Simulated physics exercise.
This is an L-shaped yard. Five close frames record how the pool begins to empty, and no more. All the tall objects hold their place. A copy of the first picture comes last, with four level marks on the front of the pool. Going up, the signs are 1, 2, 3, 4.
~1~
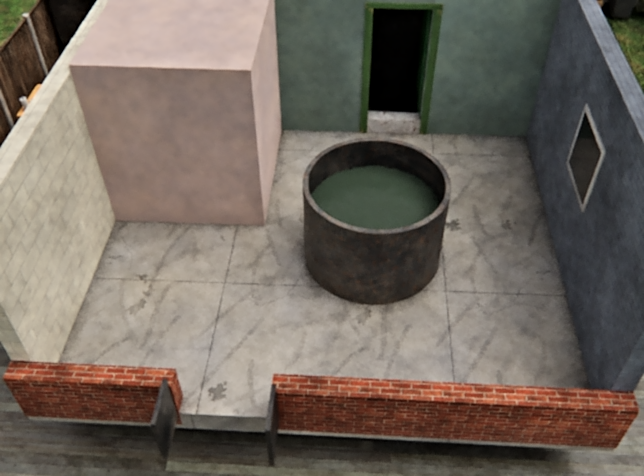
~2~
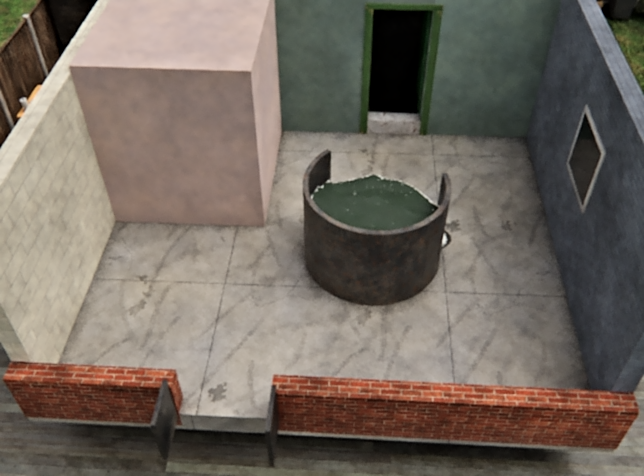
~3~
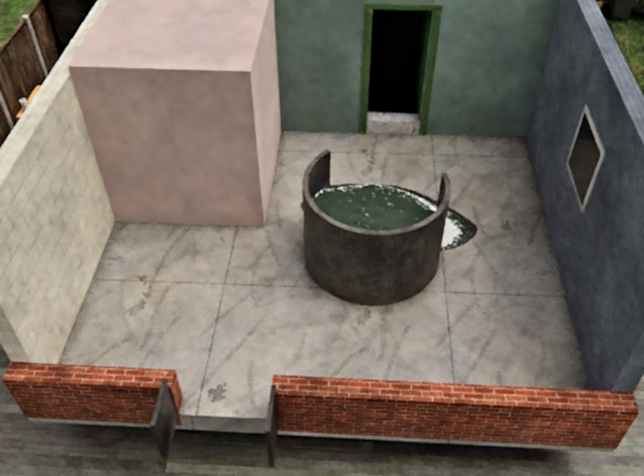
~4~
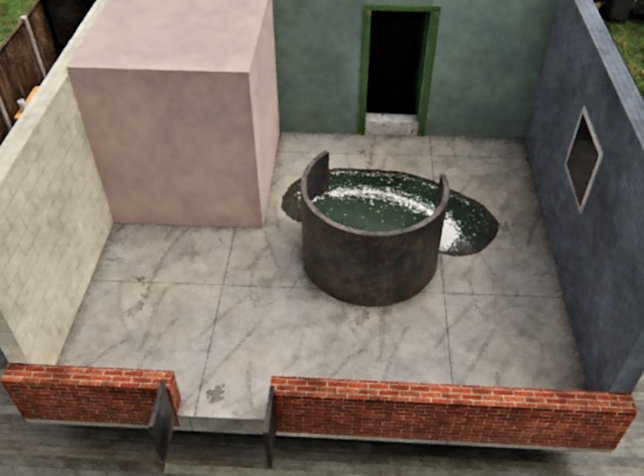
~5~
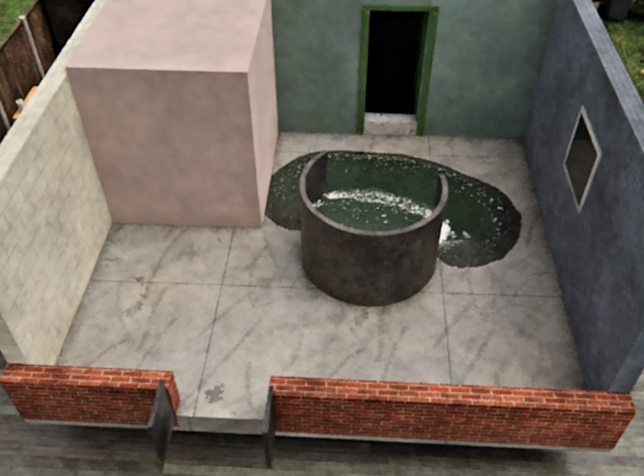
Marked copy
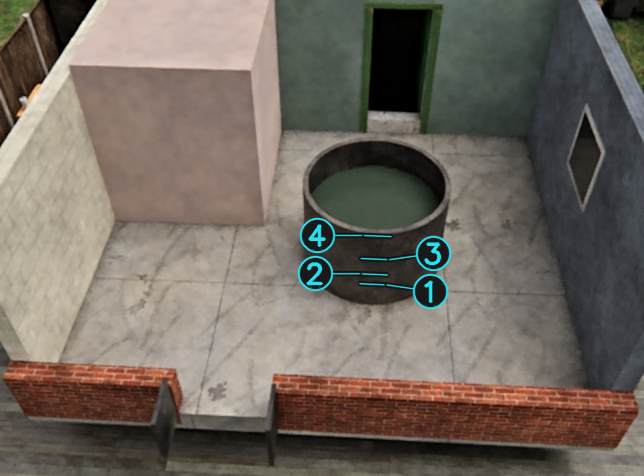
In a walled yard with a pink block, a green doorway and a low brick front wall with a gap, a round dark tank holds still green water. The tank's back side opens, and water pours out behind it, first showing at the right, then spreading across the paving on both sides.
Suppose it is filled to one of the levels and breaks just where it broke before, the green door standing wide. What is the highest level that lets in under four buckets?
2 will do.
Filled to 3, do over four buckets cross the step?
Yes.
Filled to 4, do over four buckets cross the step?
Yes, it does.
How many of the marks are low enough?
Two of them.
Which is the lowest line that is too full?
The answer is 3.
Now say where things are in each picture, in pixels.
Water in the pool at rest, its middle at (375, 207); foot of the green doorway at (393, 133); open gate at (224, 368), in the first frame.
Water covers 2 % of the ground, its front hidden from here, in the second frame.
In the third frame, 6 % of the ground under water, visible out to (471, 229).
In the fourth frame, 13 % of the ground under water, visible out to (493, 225).
In the fifth frame, 22 % of the ground under water, visible out to (516, 225).
In cyan, 1 at (373, 284); 2 at (373, 274); 3 at (374, 259); 4 at (376, 236); from the bottom up 1, 2, 3, 4.
If 1 is chosen, nothing gets over.
If 2 is chosen, a bucket or two gets in.
If 3 is chosen, about 9 bucketfuls get in.
If 4 is chosen, dozens of bucketfuls pour in.
